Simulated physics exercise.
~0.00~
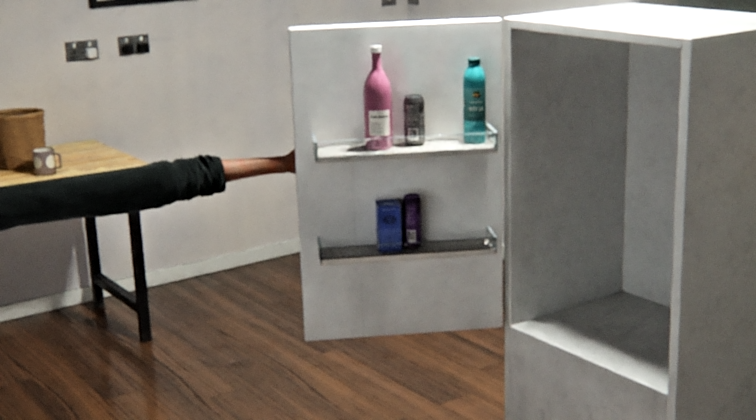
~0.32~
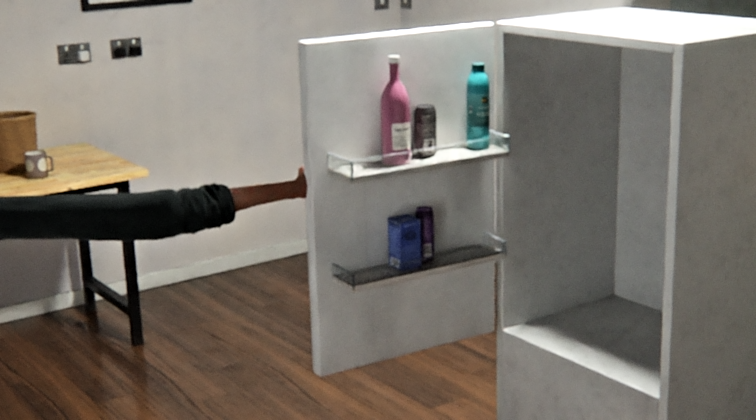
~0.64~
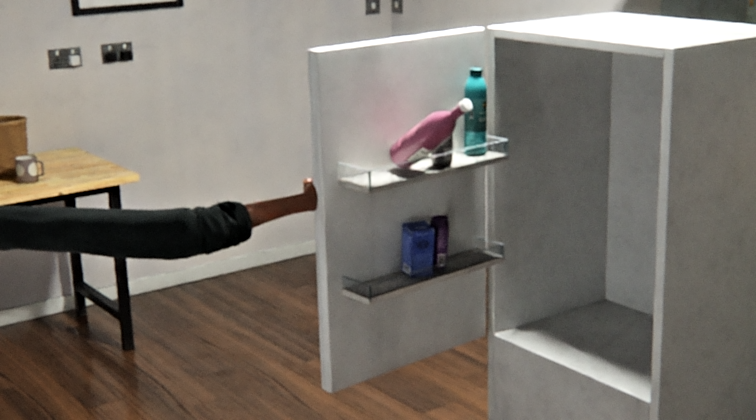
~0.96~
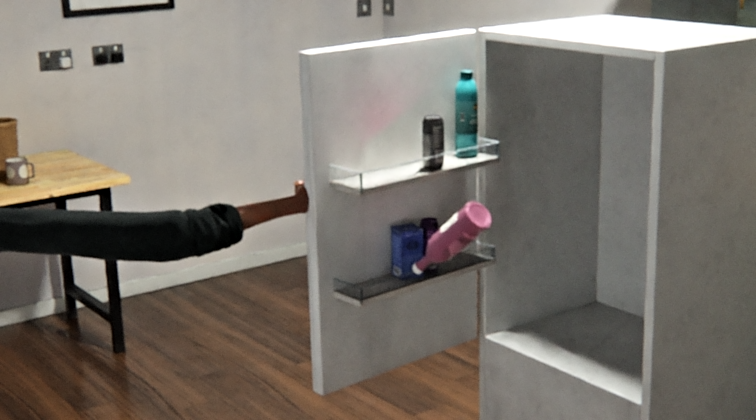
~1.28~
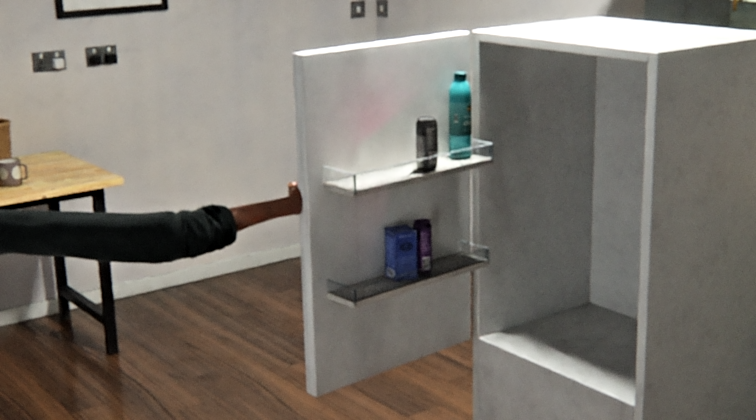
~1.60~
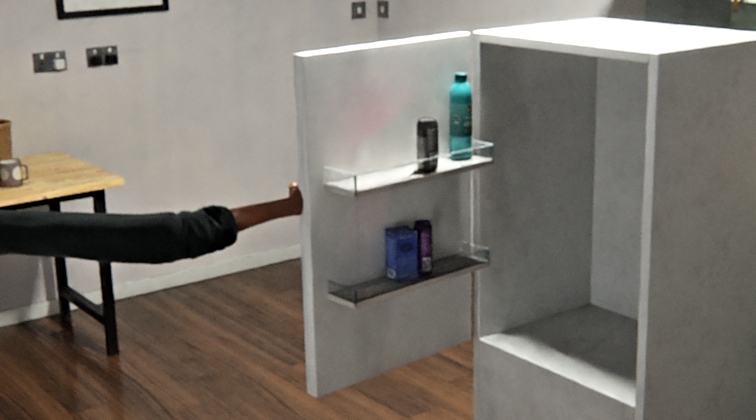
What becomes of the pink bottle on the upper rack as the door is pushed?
It tips over to the right, goes over the rail and falls upside down past the lower rack, so it ends up out of the racks.
